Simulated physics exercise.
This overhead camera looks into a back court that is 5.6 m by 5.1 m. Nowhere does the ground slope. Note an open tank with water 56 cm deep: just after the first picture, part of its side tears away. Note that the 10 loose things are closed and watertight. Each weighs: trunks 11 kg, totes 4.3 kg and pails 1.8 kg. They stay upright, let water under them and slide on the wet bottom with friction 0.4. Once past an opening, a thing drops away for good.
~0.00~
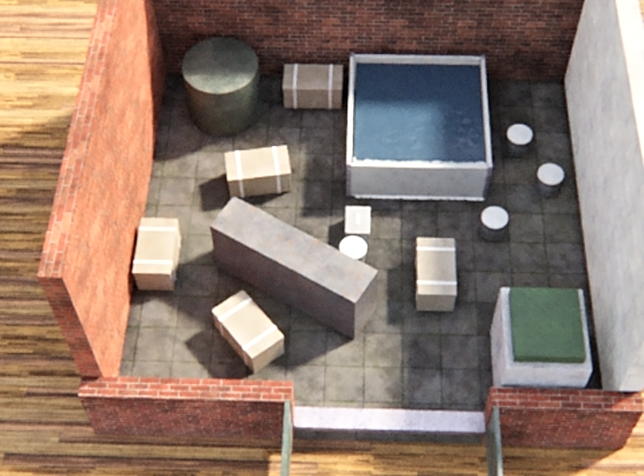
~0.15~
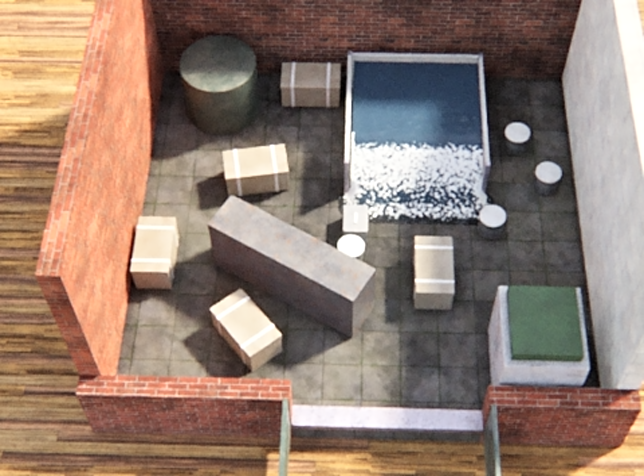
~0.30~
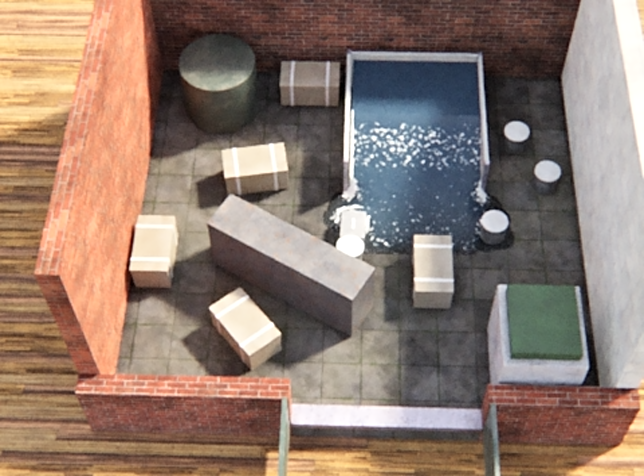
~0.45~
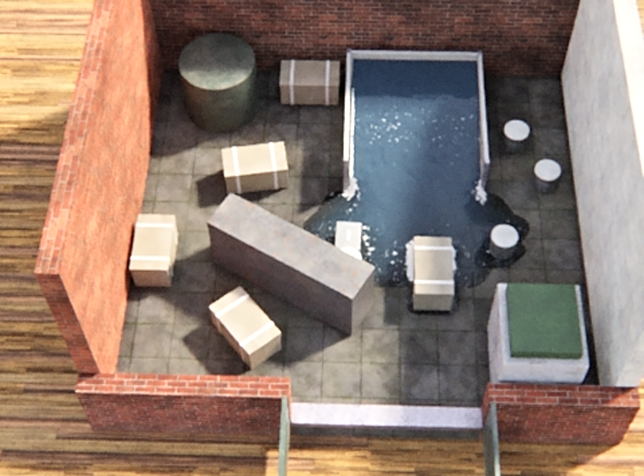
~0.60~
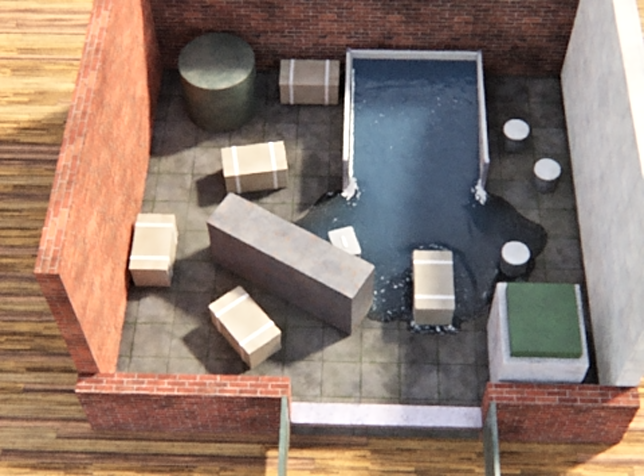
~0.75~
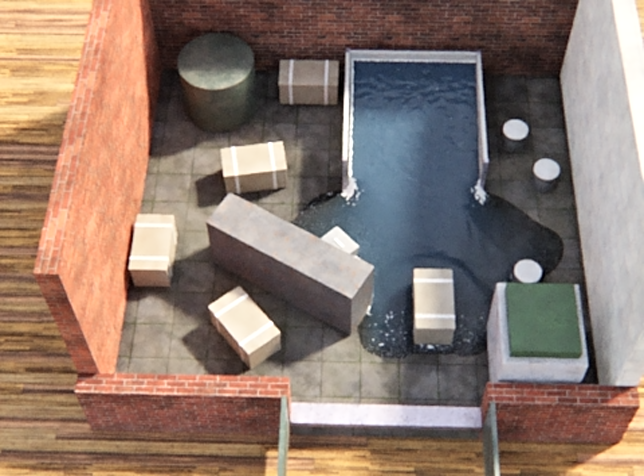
In a brick-walled back court, the near side of an open water tank gives way and water spreads over the paving around a low grey block, shifting a pale box slightly toward the entrance and carrying a white-topped pail toward the green-topped block.
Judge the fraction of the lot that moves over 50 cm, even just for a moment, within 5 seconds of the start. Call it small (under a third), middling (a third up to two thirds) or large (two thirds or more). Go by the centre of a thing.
The fraction is large.
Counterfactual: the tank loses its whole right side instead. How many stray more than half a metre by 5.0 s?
The answer would then be 5.
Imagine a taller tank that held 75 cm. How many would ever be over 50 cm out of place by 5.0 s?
In that case the number is 7.
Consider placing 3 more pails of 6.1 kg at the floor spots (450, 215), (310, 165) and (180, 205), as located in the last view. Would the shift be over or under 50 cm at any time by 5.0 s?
Taking them one by one: It goes beyond, then it stays within, then it stays within.
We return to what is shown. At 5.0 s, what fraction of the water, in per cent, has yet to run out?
60 % or so.
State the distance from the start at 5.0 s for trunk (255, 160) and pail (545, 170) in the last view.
Object 1: 100 cm. Object 2: 140 cm.
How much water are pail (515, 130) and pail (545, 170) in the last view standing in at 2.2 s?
About 0 and 0 cm.
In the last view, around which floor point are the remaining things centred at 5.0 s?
(343, 176).
After 1.1 s 3 of 10 are over 50 cm from their spots; 2 afloat.
After 2.2 s 4 of 10 are over 50 cm from their spots; 3 afloat.
After 3.5 s 5 of 10 are over 50 cm from their spots; 2 afloat.
After 5.0 s 7 of 10 are over 50 cm from their spots, and 7 have been at some point; 4 afloat.
